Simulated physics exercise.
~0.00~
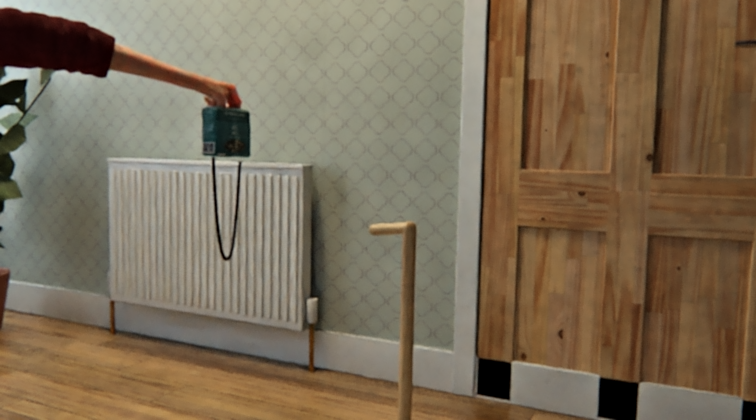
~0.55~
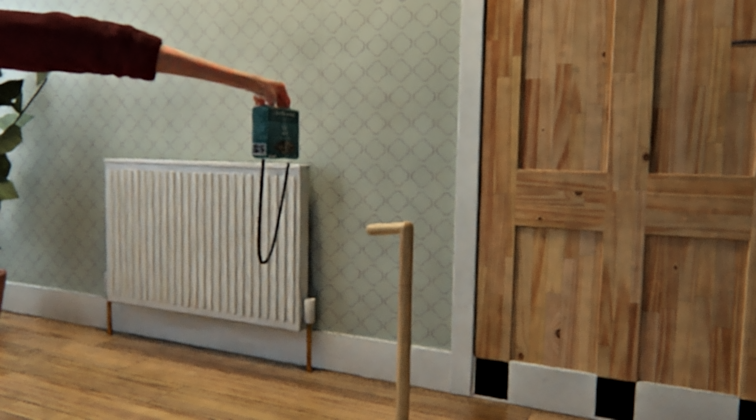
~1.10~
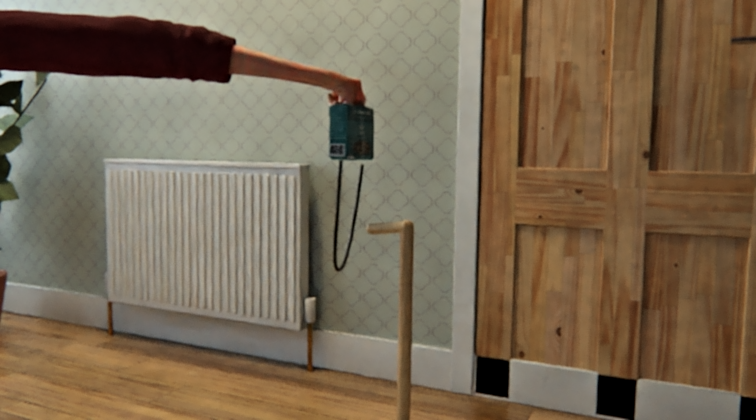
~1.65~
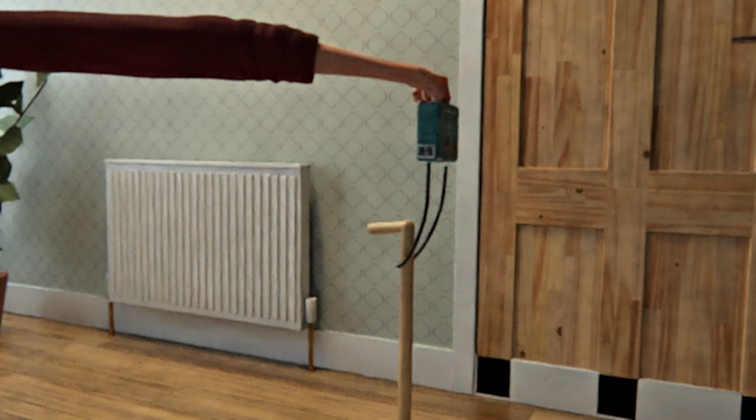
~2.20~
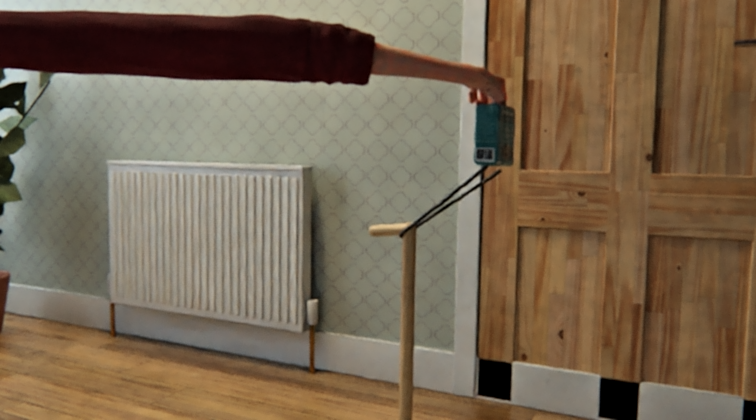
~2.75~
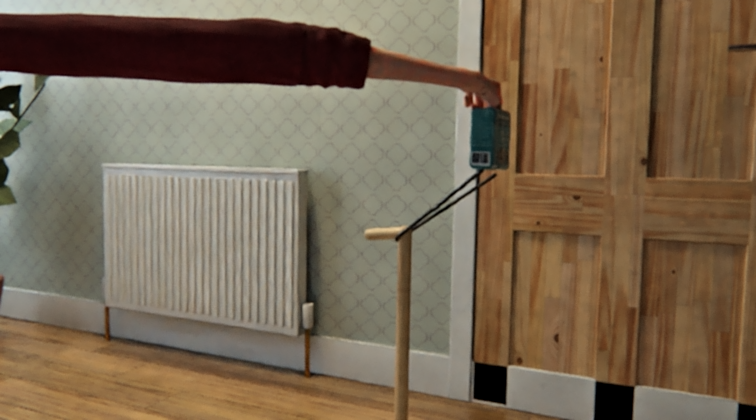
An arm in a dark red sleeve reaches in from the left of a room with patterned pale wallpaper, holding a turquoise pouch with a dark loop hanging beneath it, seen by a slightly swaying camera. A white radiator stands behind, a wooden post with a sideways hook rises near the middle, and a wooden door fills the right. The hand carries the pouch level to the right, over the post and beyond. The trailing loop catches on the hook and pulls tight at a slant. The hand stops past the post, with the pouch still held upright and snagged.
